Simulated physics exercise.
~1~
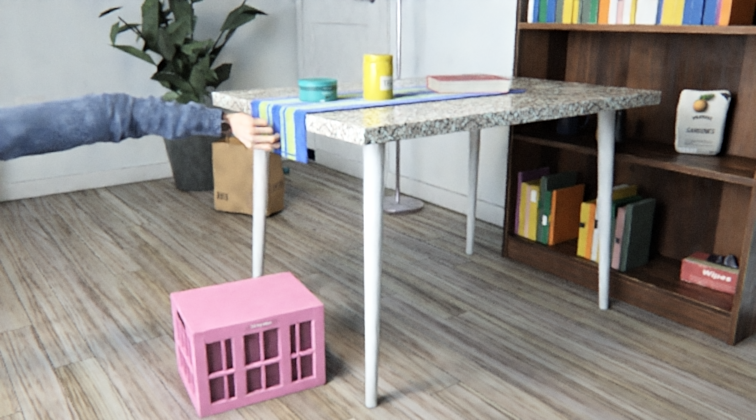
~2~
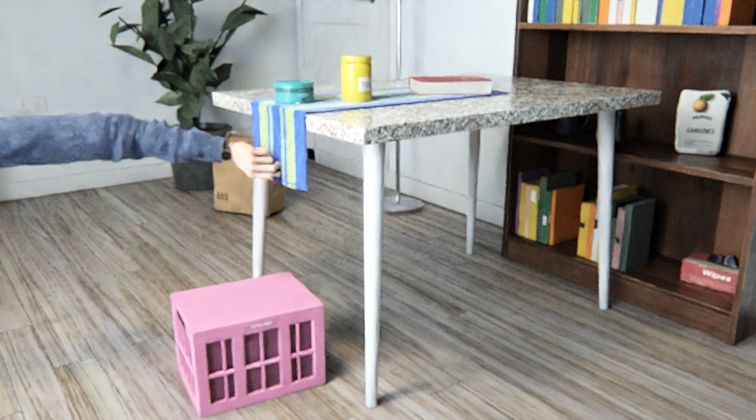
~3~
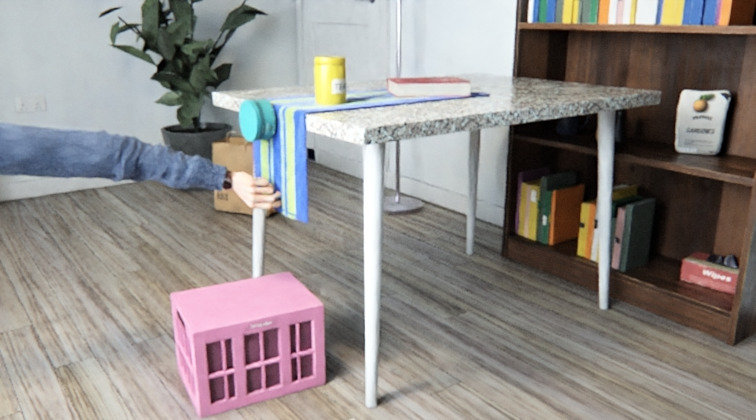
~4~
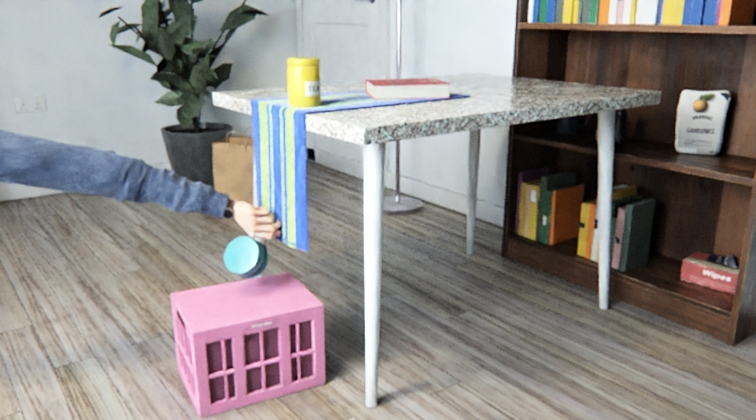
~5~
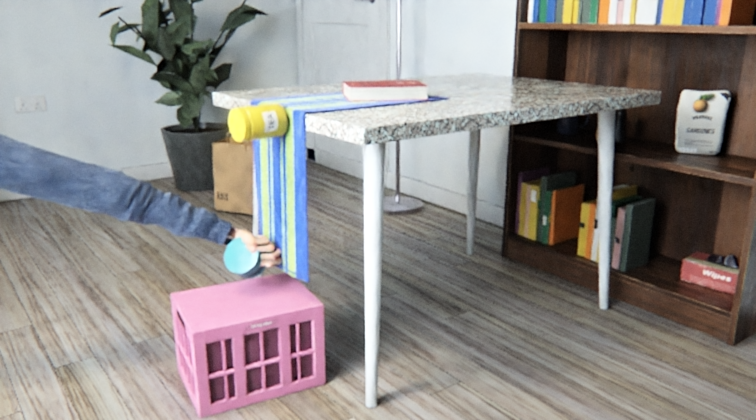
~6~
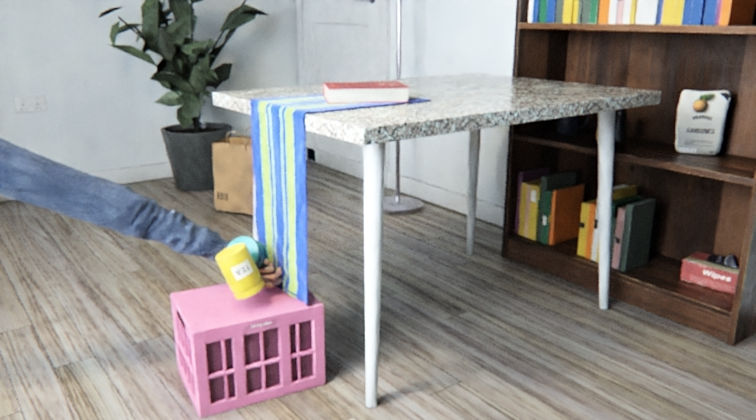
Blue striped towel being pulled down off a table by a hand, tipping a turquoise tub, then a yellow jar, over the edge.
